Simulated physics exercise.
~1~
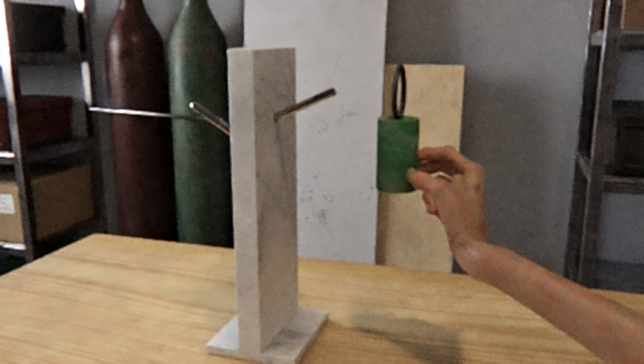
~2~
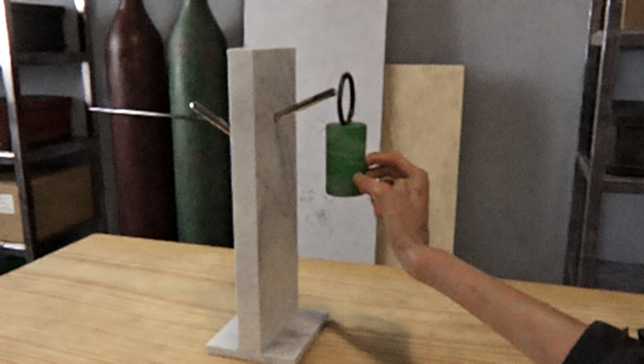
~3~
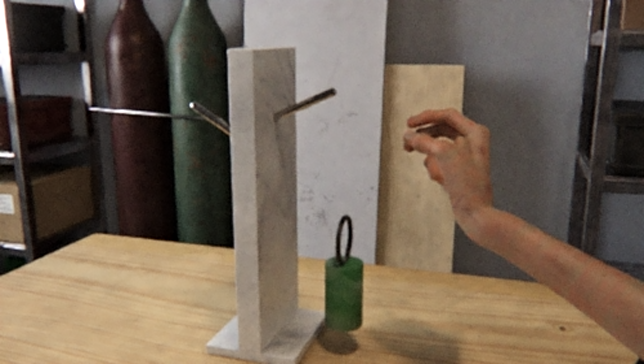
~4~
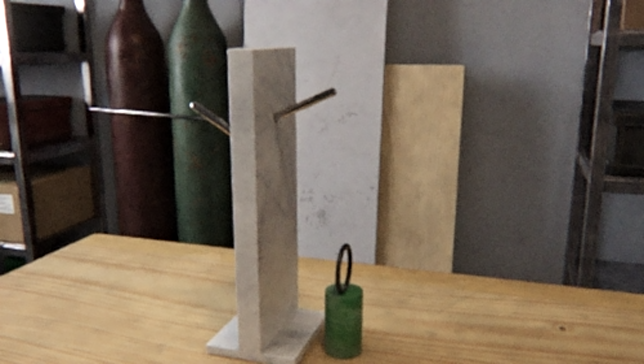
Green cylinder with a black ring being held to a peg on a stand, then dropping to the table when released.
